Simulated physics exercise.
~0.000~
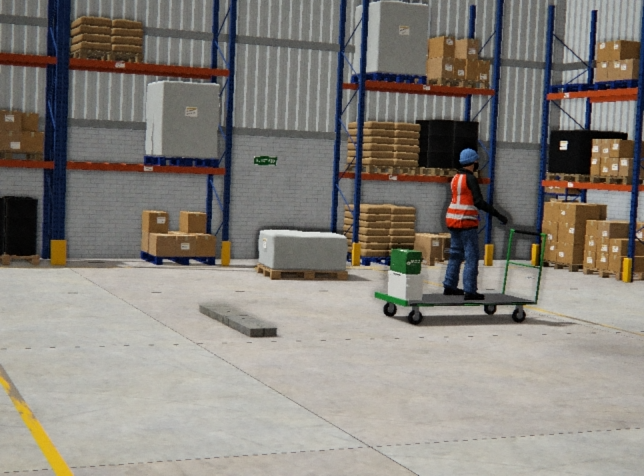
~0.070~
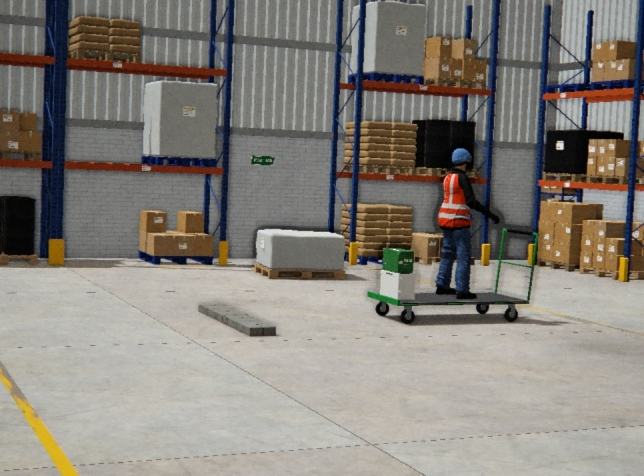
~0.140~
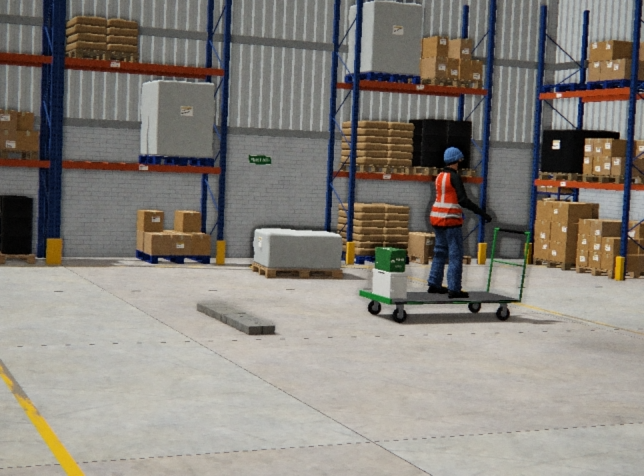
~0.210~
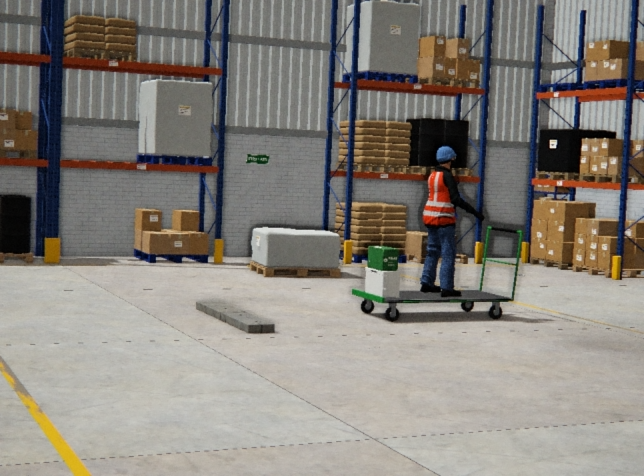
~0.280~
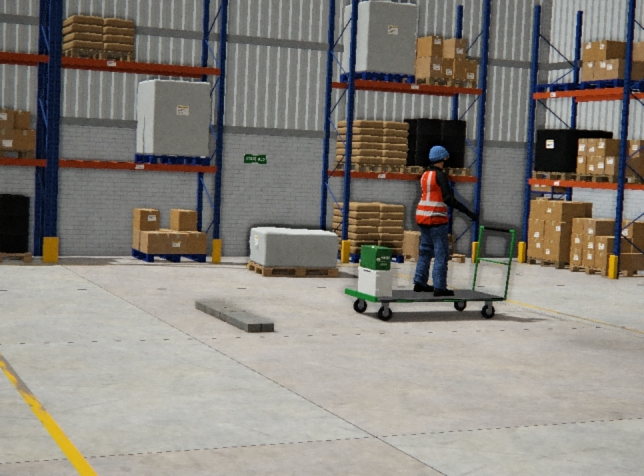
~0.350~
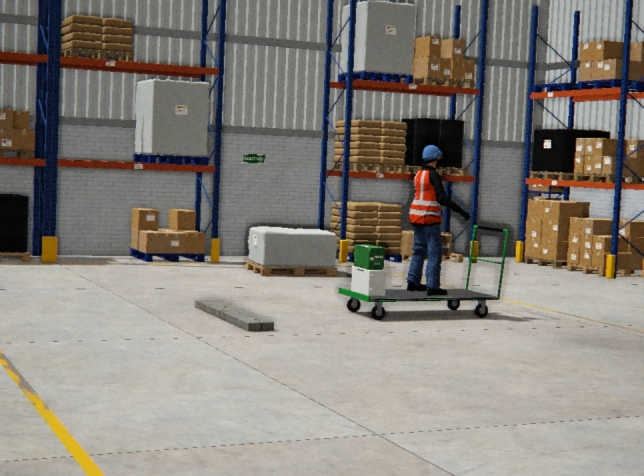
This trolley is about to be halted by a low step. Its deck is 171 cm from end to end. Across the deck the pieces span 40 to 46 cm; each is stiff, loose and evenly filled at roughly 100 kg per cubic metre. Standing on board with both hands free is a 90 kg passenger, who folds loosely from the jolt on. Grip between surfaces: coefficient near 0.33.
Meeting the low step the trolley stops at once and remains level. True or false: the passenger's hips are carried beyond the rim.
False.
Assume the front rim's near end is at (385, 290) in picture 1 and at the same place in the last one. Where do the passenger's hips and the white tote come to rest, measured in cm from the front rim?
Hips 50 past, white 20 past.
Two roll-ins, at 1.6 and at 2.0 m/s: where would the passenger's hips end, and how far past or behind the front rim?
Both times past the rim - some 40 cm, then some 100 cm.
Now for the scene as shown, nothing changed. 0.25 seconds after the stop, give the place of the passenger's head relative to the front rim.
About 70 cm behind the rim.
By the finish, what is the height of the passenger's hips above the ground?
Around 35 centimetres high.
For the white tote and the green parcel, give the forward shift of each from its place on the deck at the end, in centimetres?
Shift, cm - white: 85; green: 125.
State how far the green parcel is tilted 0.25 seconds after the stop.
It is tilted some 10°.
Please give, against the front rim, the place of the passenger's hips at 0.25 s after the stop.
About 60 cm behind the rim.
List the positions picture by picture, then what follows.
Hips (462, 220), white tote (405, 286), rim corner (407, 303); 180 cm still to roll, in the first picture.
Hips (454, 219), white tote (398, 285), rim corner (399, 302); 172 cm still to roll, in the second picture.
Hips (446, 218), white tote (390, 284), rim corner (391, 301); 164 cm still to roll, in the third picture.
Hips (439, 217), white tote (382, 282), rim corner (384, 300); 157 cm still to roll, in the fourth picture.
Hips (432, 217), white tote (375, 282), rim corner (376, 299); 149 cm still to roll, in the fifth picture.
Hips (425, 216), white tote (369, 281), rim corner (370, 299); 141 cm still to roll. Speed about 1.1 m/s, in the sixth picture.
After 1.63 s the deck stops.
After 2.18 s the passenger's hips are 37 cm behind the rim, near (270, 283) in the last picture's view.
After 2.63 s the passenger's hips are 38 cm behind the rim, near (271, 284) in the last picture's view.
When all is still (5.6 s), past the rim, white tote and green parcel; behind it, the passenger's hips.
